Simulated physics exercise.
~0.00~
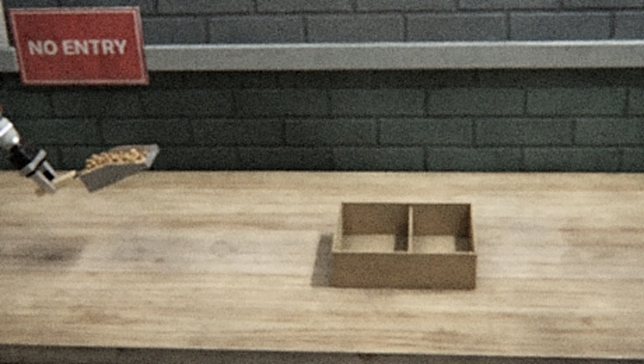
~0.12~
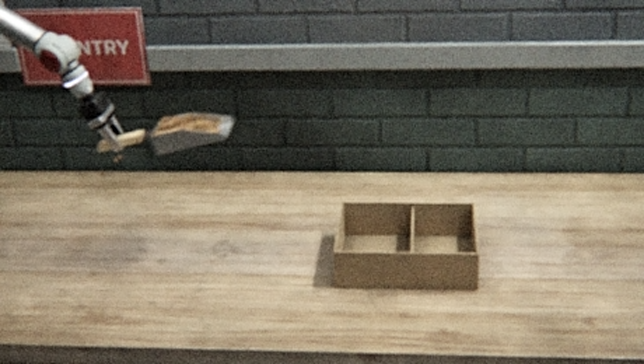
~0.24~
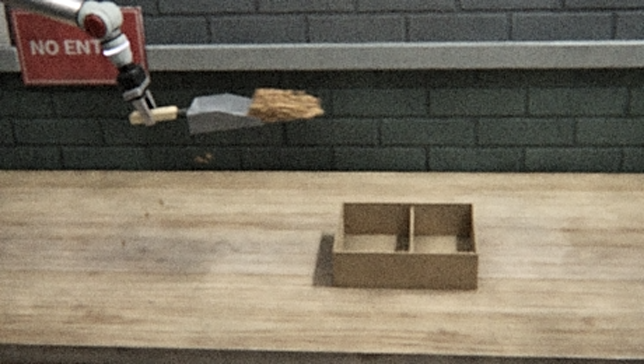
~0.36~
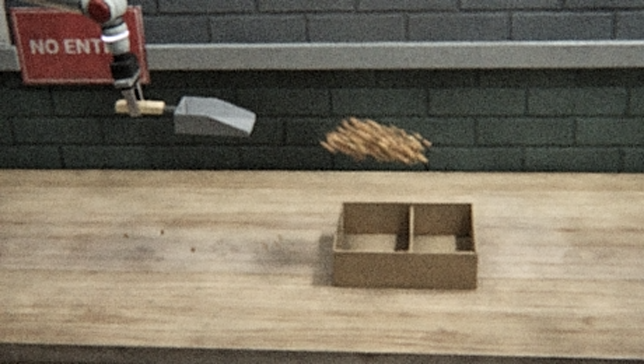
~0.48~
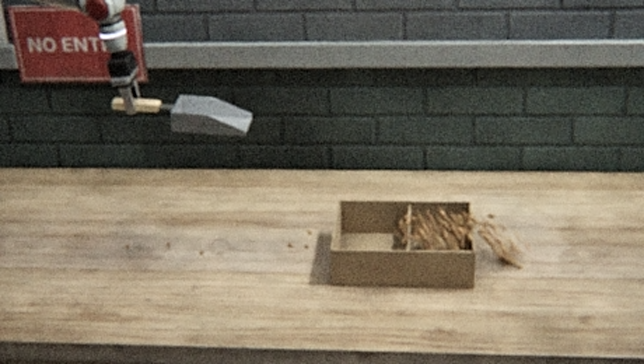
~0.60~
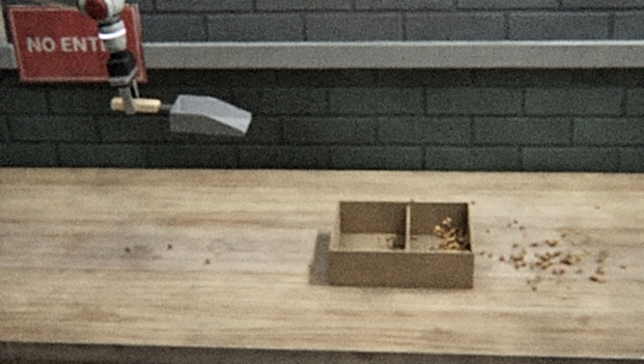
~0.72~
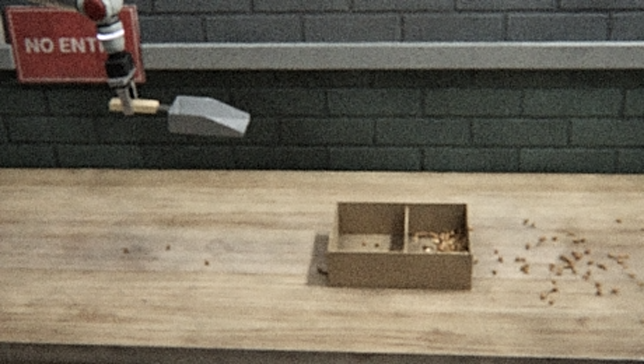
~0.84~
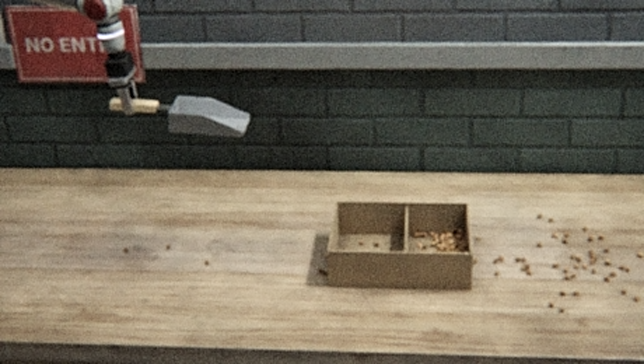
Robot arm swinging a scoop rightward and flinging dried beans into an open divided box, many scattering on the table beyond.
